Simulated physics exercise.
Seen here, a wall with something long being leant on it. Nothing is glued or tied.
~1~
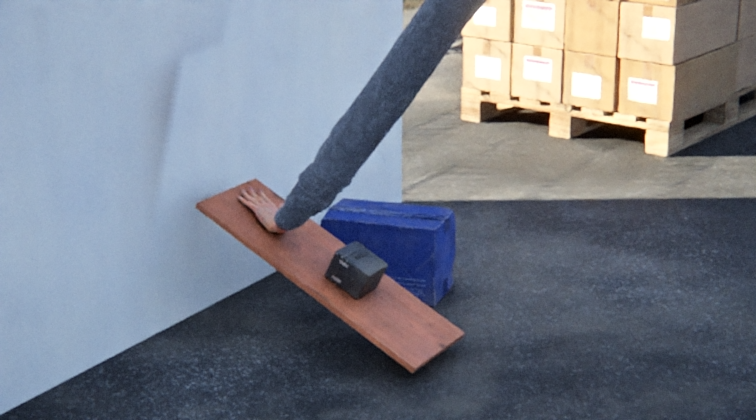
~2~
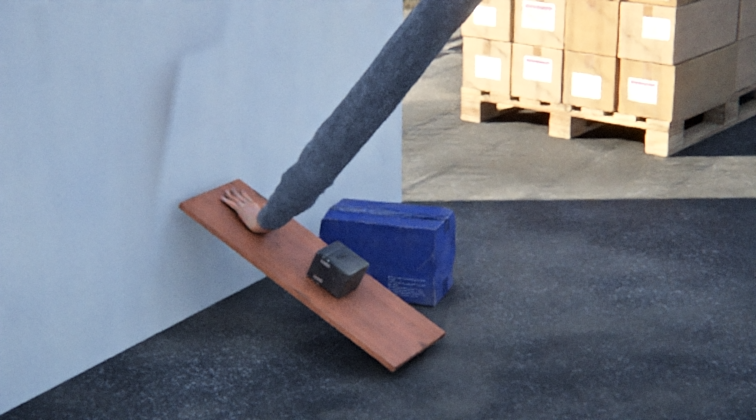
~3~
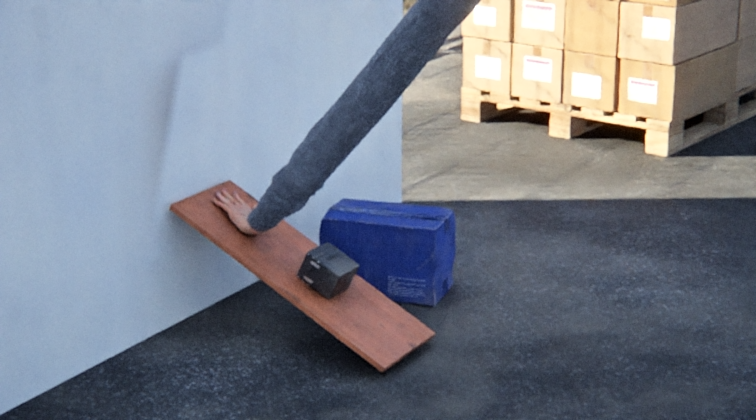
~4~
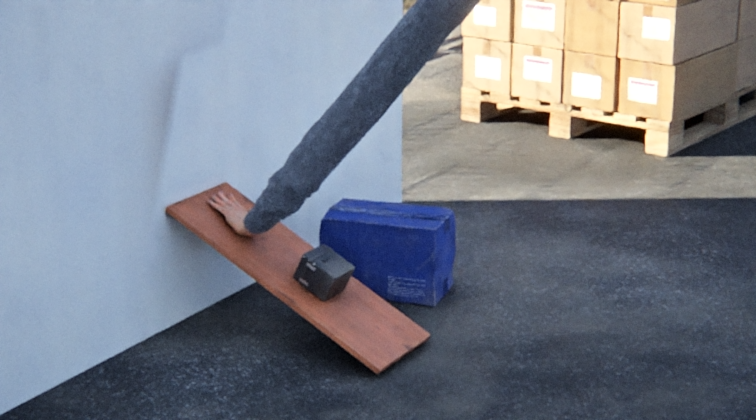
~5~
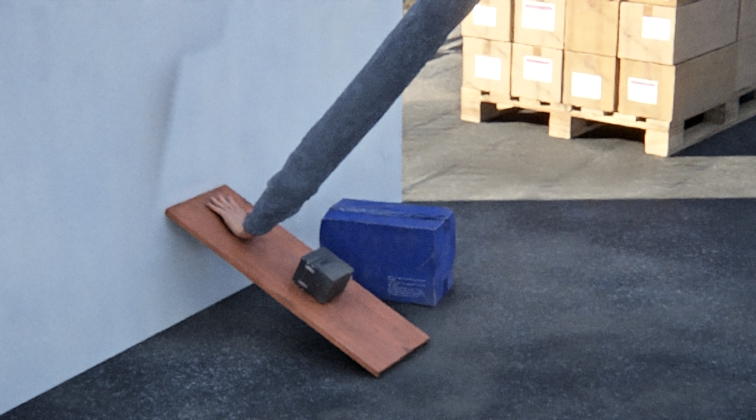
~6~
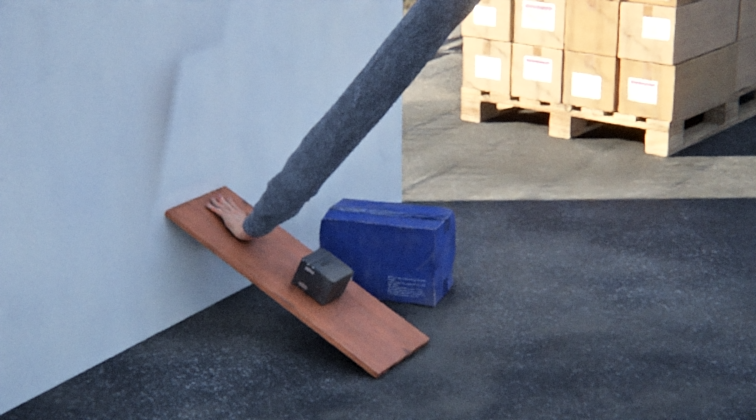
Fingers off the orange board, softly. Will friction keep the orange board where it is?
Outcome: The board slides down.
Then, 0.40 s later than the last frame, orange board leaning 22° more than when let go near (309, 327).
Then, 0.50 s later than the last frame, orange board leaning 26° more than when let go near (310, 321).
When it is over, moved from the start, orange board; blue box as before. End places, in pixels of the last picture, orange board near (311, 336). The board slips out.
